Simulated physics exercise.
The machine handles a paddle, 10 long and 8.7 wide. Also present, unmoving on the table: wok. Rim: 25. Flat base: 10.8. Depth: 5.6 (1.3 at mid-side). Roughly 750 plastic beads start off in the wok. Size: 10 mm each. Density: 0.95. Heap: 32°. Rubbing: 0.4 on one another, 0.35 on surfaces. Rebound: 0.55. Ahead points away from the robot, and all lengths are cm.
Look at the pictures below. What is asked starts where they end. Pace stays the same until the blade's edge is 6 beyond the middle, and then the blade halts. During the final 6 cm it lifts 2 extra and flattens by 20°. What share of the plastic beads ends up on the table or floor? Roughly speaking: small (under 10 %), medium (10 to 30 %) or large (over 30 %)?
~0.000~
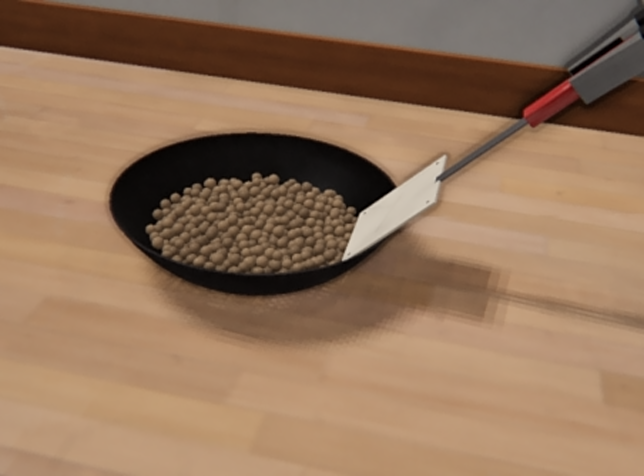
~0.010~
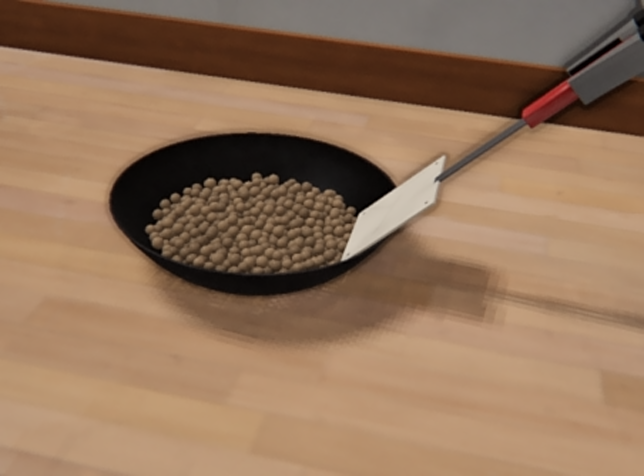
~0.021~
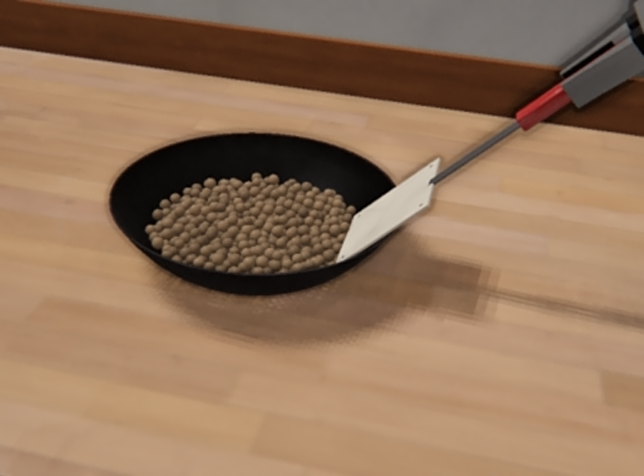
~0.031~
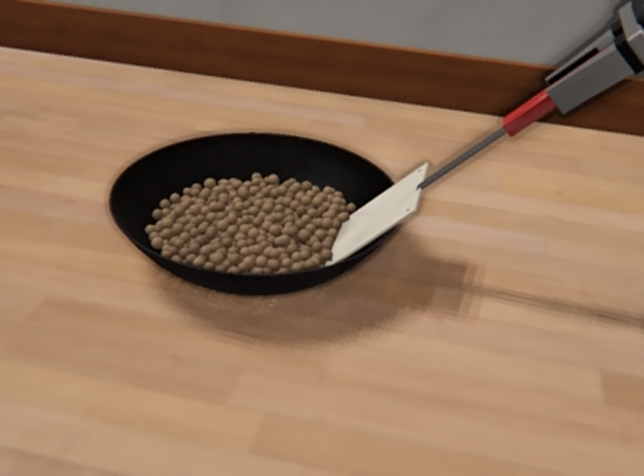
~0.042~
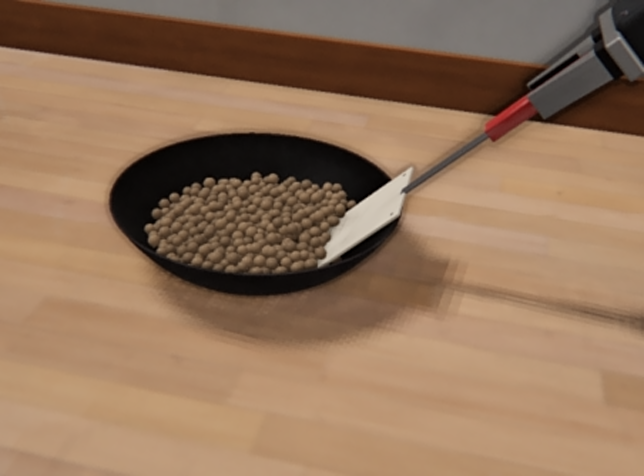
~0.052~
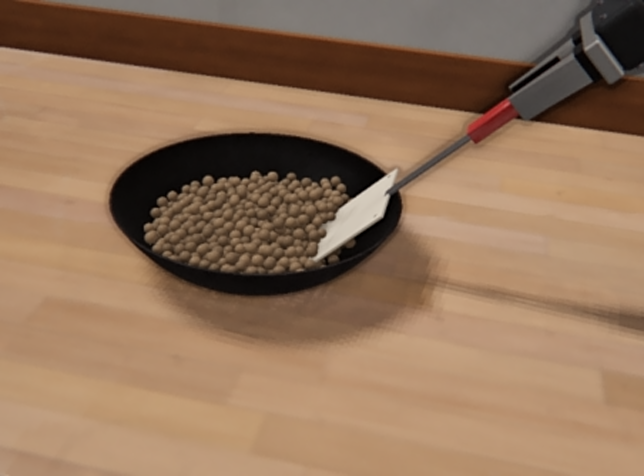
Roughly, medium, from 10 to 30 %.
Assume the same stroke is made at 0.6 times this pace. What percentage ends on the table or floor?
Estimate: Close to 5 %.
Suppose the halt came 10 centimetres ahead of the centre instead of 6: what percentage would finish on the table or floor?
Near 45 per cent.
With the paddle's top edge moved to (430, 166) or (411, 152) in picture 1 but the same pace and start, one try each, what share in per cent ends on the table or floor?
Some 20 per cent, then some 25 per cent.
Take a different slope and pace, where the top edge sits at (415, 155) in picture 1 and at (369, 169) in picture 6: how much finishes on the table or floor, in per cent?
Off the vessel, on the table or floor: Some 20 percent.
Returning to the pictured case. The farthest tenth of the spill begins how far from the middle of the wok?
Around 40 centimetres.
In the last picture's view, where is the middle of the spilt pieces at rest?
Around pixel (49, 209).
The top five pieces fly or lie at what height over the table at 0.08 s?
About 7 cm.
After 0.08 s, sloping 46°, highest piece 7 above the table; 754 in the wok.
After 0.10 s, sloping 40°, highest piece 9 above the table; 754 in the wok.
After 0.32 s, sloping 26°, highest piece 9 above the table; 653 in the wok, 57 on the table or floor, 44 on the blade or in flight.
After 1.37 s, sloping 26°, highest piece 6 above the table; 649 in the wok, 105 on the table or floor.
In the end, 649 in the wok, 105 on the table or floor. That is 14 % on the table or floor.
